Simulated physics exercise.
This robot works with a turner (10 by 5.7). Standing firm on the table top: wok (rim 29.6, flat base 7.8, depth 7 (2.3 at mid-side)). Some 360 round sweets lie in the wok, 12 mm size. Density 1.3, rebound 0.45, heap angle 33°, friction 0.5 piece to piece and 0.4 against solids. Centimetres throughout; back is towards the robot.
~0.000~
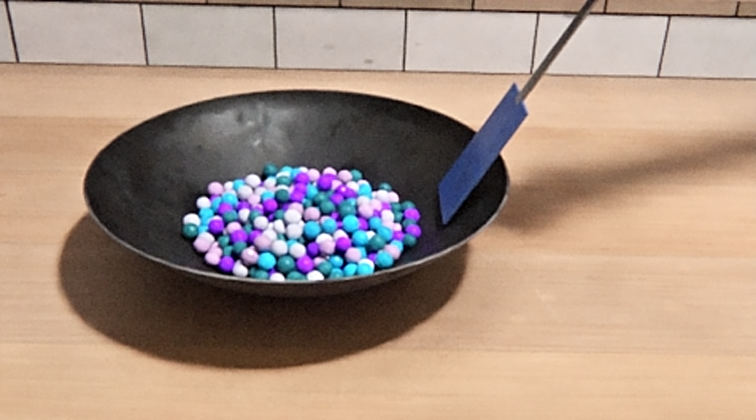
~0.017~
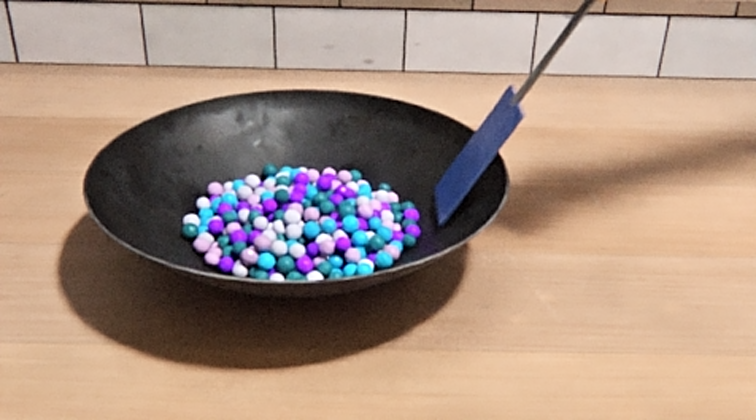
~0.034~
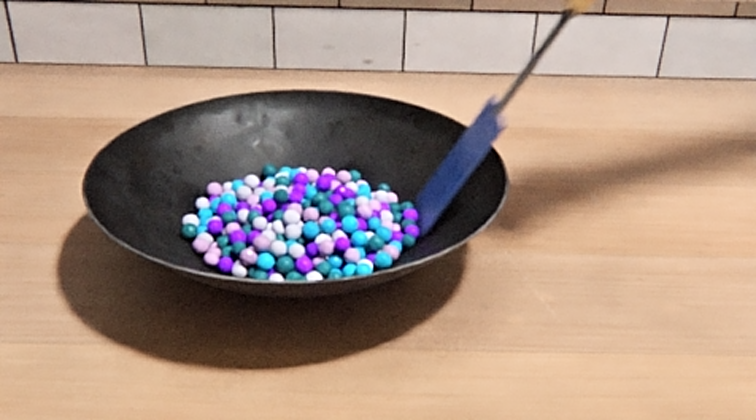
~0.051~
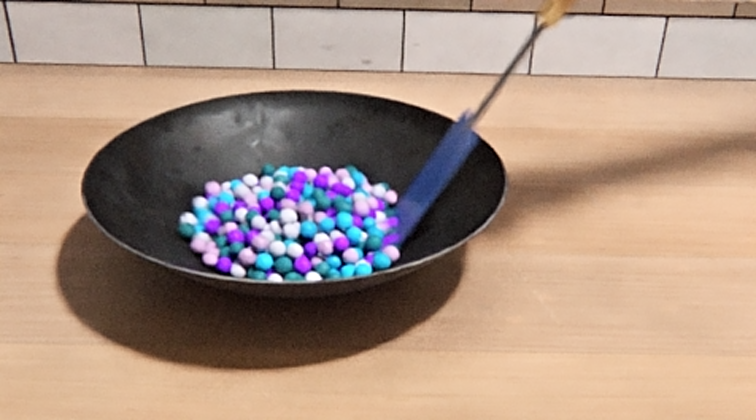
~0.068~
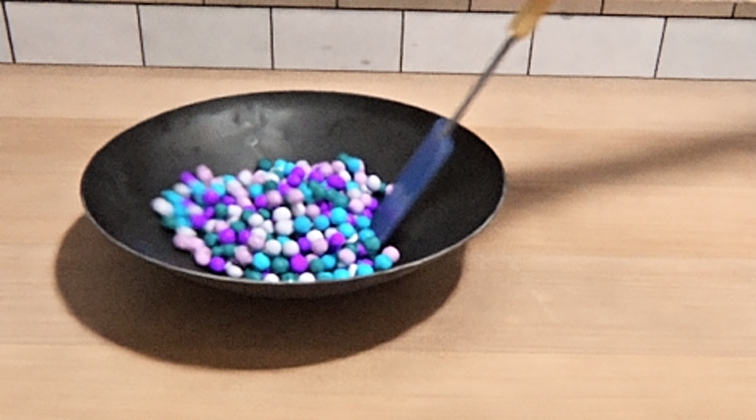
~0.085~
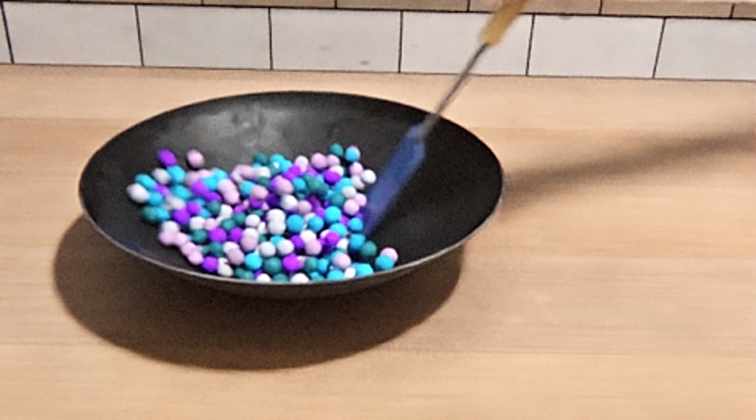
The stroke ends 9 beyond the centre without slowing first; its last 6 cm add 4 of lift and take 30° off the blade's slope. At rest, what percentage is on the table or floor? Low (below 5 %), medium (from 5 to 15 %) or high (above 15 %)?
Answer: High; above 15 % of the round sweets finish on the table or floor.
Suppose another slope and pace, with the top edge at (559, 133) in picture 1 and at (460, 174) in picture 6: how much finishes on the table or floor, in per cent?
About 20 per cent.
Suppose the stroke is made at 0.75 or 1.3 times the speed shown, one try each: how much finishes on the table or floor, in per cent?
About 10 and 35 per cent.
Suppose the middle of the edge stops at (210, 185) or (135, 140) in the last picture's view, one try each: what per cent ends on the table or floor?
About 10 and 30 per cent.
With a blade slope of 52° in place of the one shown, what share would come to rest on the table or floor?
Then about 25 per cent.
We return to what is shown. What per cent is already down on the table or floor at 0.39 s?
About 10 per cent.
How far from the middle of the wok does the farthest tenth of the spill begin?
About 50 cm.
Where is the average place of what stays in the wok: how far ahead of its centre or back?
About 3.5 cm ahead.
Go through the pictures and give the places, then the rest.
The turner top edge at (521, 97), sloping 60°; upper third of the load around (297, 212), from x 190 to 415, top at y 170; 365 in the wok, in the first picture.
The turner top edge at (517, 99), sloping 60°; upper third of the load around (296, 212), from x 190 to 415, top at y 170, in the second picture.
The turner top edge at (498, 110), sloping 60°; upper third of the load around (296, 212), from x 190 to 410, top at y 170, in the third picture.
The turner top edge at (471, 124), sloping 60°; upper third of the load around (297, 210), from x 185 to 390, top at y 170, in the fourth picture.
The turner top edge at (445, 134), sloping 60°; upper third of the load around (289, 202), from x 165 to 390, top at y 160, in the fifth picture.
The turner top edge at (418, 140), sloping 60°; upper third of the load around (276, 194), from x 140 to 390, top at y 150; 365 in the wok, in the sixth picture.
After 0.13 s, sloping 60°, highest piece 8 above the table; 365 in the wok.
After 0.17 s, sloping 51°, highest piece 10 above the table; 362 in the wok, 3 on the blade or in flight.
After 0.39 s, sloping 30°, highest piece 14 above the table; 273 in the wok, 40 on the table or floor, 52 on the blade or in flight.
After 1.44 s, sloping 30°, highest piece 5 above the table; 273 in the wok, 92 on the table or floor.
In the end, 273 in the wok, 92 on the table or floor. That is 25 % on the table or floor.
